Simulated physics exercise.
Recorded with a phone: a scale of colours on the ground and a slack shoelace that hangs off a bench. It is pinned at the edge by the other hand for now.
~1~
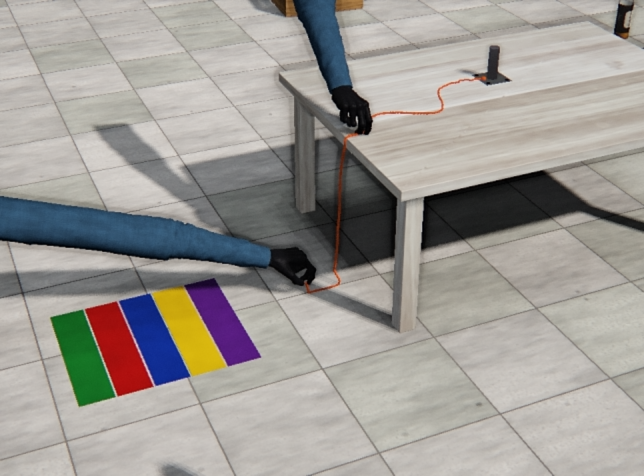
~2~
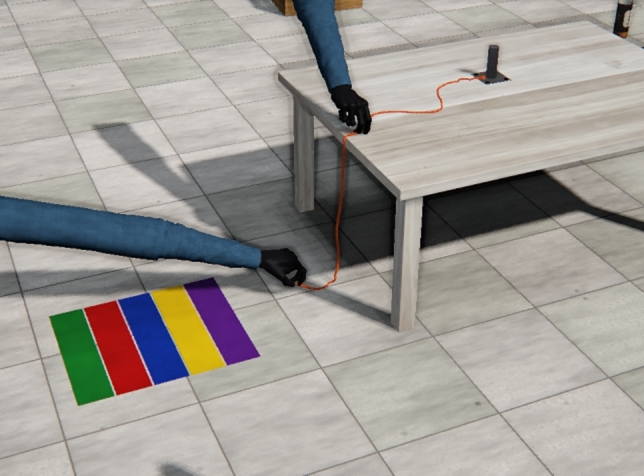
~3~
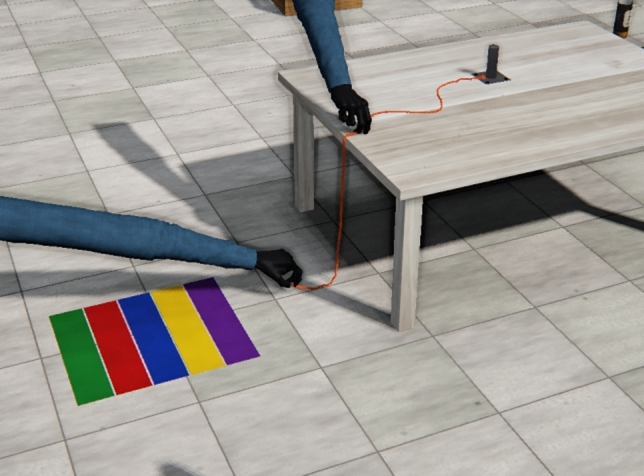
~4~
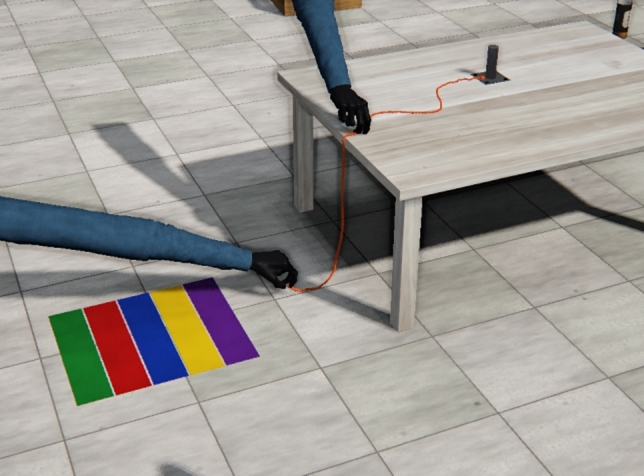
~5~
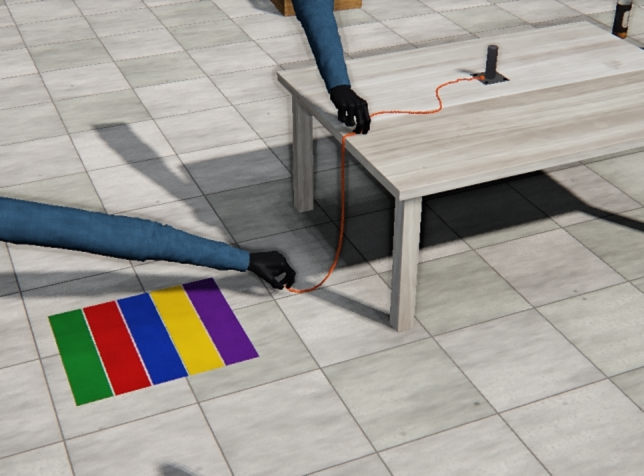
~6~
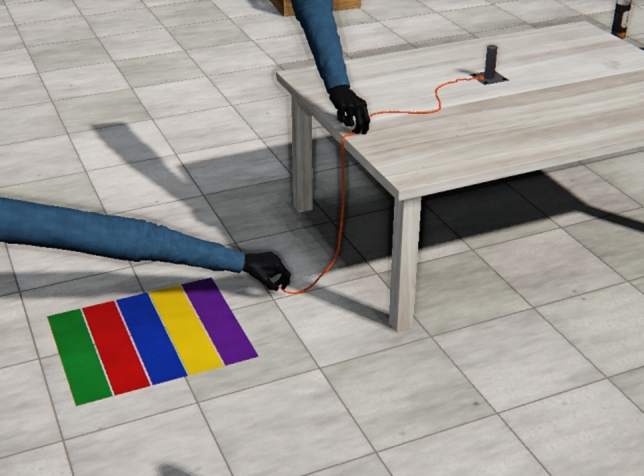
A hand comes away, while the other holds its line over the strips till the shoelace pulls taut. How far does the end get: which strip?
As far as the blue strip.
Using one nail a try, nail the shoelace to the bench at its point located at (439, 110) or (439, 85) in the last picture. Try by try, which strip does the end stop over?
For the first it's yellow, and for the second it's blue.
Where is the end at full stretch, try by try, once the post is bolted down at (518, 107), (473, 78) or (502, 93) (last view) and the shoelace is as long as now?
Near (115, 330); near (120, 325); near (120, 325).
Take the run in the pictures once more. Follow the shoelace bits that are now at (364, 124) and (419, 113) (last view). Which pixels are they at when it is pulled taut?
The first settles around (329, 138), the second around (384, 113).
Early on, end near (203, 307); over purple.
Midway, end near (164, 316); over blue.
At the end of the slack, end near (140, 322); over blue. It gets as far as the blue strip.
